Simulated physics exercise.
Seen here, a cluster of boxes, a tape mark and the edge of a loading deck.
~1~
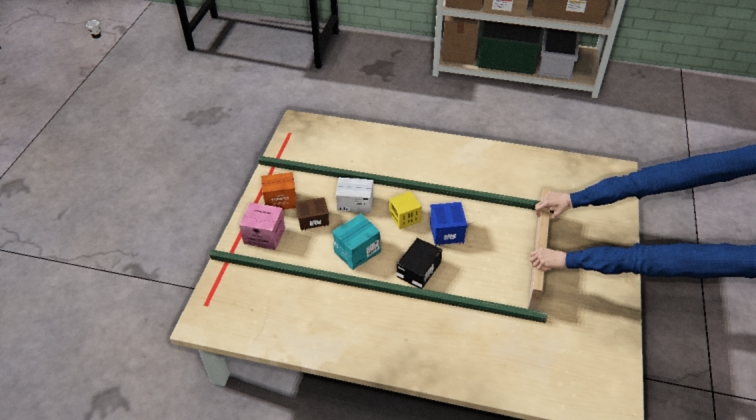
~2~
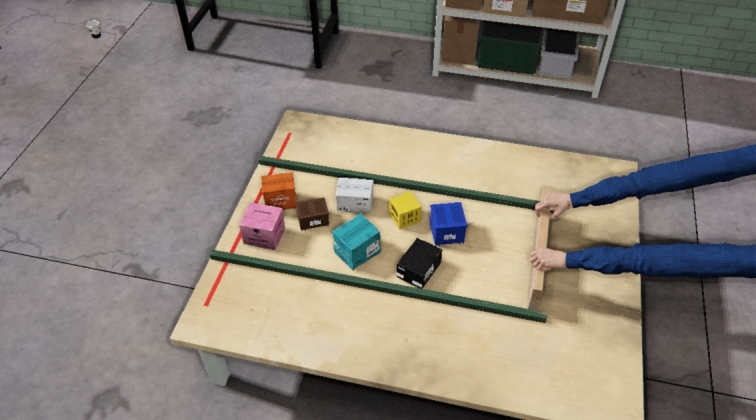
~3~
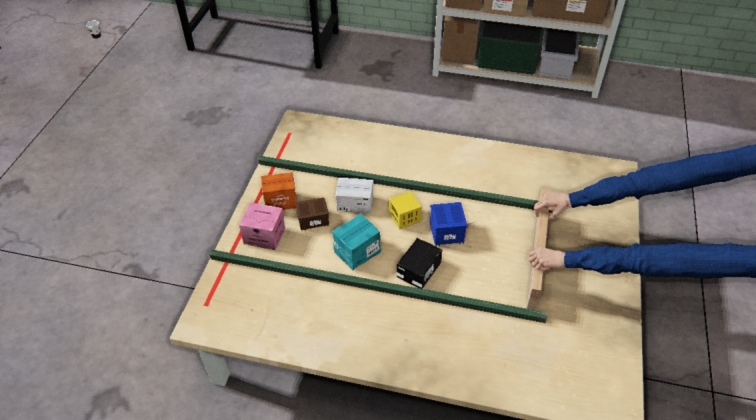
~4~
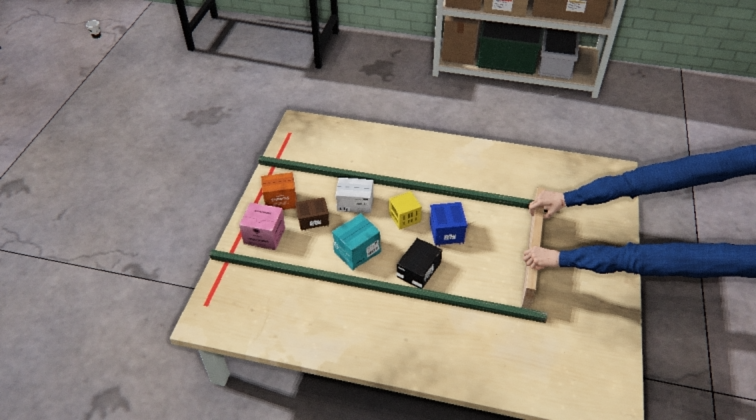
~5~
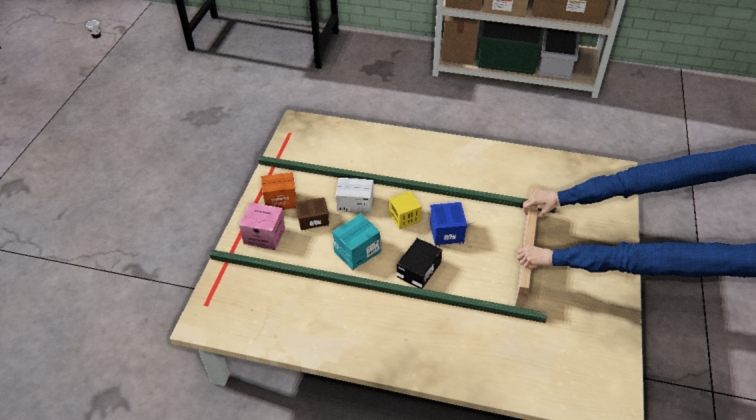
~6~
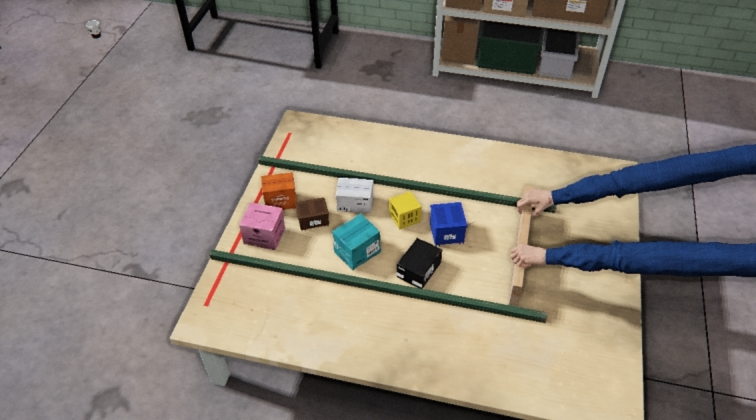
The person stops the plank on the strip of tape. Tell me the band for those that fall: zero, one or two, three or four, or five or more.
The number that fall off is five or more.
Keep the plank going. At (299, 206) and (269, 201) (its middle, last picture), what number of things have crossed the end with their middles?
Place by place, 3 and 6.
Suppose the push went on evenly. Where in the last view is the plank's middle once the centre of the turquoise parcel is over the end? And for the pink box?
Near (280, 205) and (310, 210).
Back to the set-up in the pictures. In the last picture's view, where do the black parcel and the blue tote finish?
The black parcel at (224, 230), the blue tote at (243, 186).
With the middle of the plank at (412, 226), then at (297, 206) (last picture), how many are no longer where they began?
By then 5, and 8.
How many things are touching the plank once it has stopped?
That makes 2.
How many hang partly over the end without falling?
Overhanging: 2.
Soon after, none off yet; pink box at rest near (263, 226); orange parcel at rest near (279, 192); brown tote at rest near (313, 214).
In the end, the number that fall off is five or more; gone, yellow crate, turquoise parcel, white parcel, brown tote, orange parcel and pink box.
